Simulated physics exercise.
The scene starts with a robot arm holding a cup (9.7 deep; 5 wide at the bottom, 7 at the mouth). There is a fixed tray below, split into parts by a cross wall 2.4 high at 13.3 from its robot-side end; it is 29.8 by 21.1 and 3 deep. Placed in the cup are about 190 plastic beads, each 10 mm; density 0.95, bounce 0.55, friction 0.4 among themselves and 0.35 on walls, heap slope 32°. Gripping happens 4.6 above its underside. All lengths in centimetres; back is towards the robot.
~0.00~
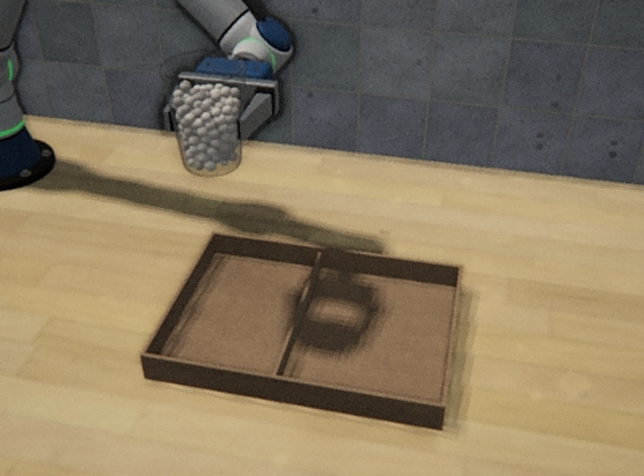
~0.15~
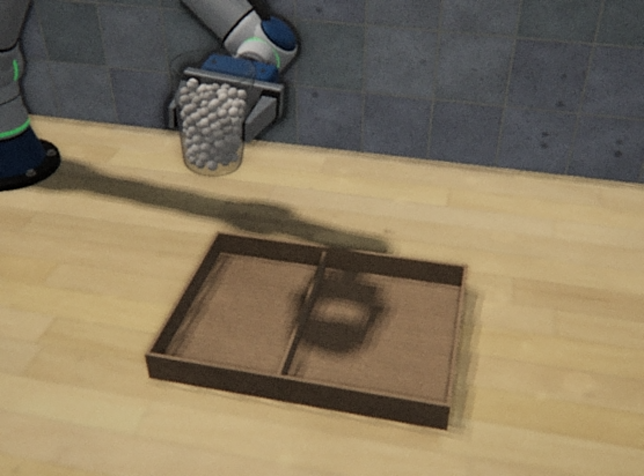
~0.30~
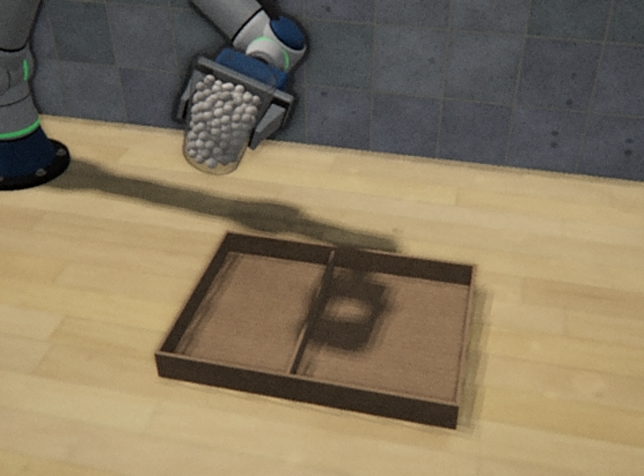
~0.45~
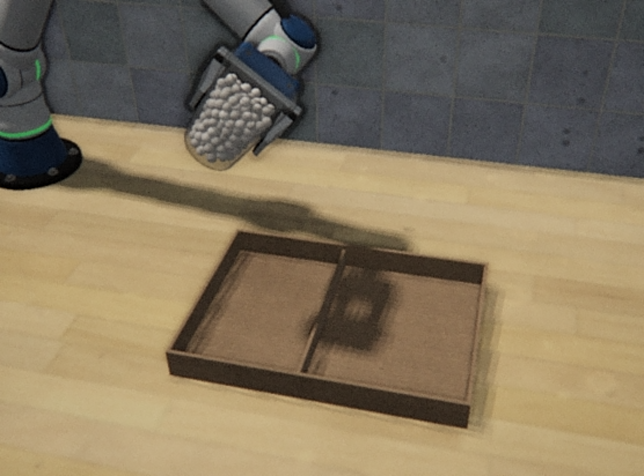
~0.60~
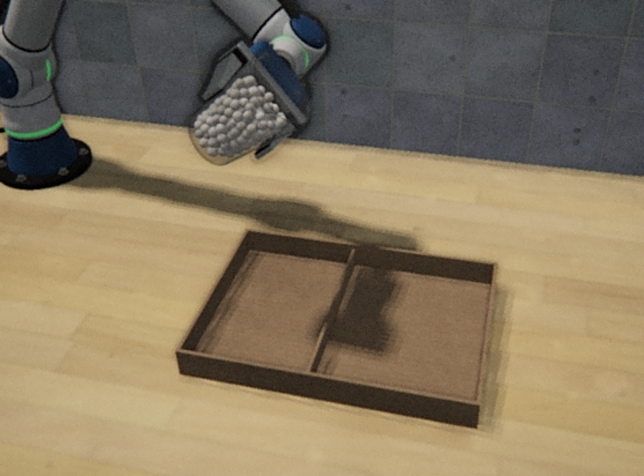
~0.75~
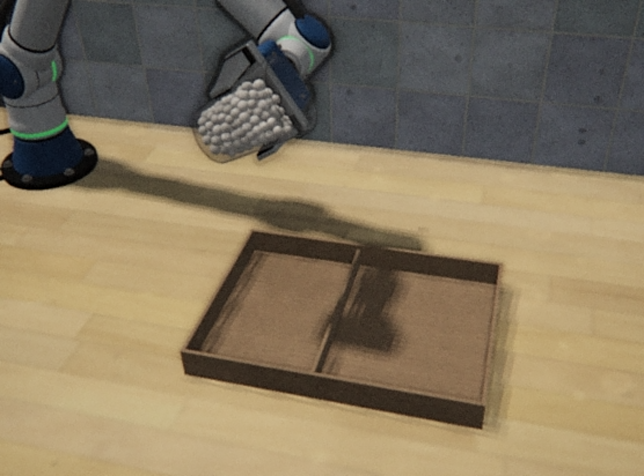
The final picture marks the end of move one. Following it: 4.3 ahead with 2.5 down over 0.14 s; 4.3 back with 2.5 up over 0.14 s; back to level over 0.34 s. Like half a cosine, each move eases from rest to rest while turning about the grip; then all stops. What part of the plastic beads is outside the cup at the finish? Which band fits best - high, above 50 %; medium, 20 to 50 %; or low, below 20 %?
Low, below 20 %.
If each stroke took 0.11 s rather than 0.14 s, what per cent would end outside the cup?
Roughly 10 percent then.
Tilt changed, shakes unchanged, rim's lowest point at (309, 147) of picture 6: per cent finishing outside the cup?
Close to 35 in a hundred.
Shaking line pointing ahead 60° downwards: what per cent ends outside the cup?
0 %.
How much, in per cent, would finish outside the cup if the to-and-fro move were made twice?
In that case it would be near 10 percent.
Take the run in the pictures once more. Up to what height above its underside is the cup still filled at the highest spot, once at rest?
The top sits some 8.5 cm up.
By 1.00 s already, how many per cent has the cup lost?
Share out so far: Close to 0 %.
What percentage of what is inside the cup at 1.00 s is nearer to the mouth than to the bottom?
45 %.
After 1.00 s, tilted 57° forward, highest piece 26 above the table; 184 in the cup, 4 in flight or on a rim.
After 1.25 s, tilted 17° forward, highest piece 29 above the table; 181 in the cup, 6 in the far-side part, 1 in the robot-side part.
After 1.57 s, level, highest piece 28 above the table; 181 in the cup, 5 in the far-side part, 1 in the robot-side part, 1 on the table or floor.
After 2.62 s, level, highest piece 28 above the table; 181 in the cup, 5 in the far-side part, 1 in the robot-side part, 1 on the table or floor.
At rest, 181 in the cup, 5 in the far-side part, 1 in the robot-side part, 1 on the table or floor. That is 4 % outside the cup.
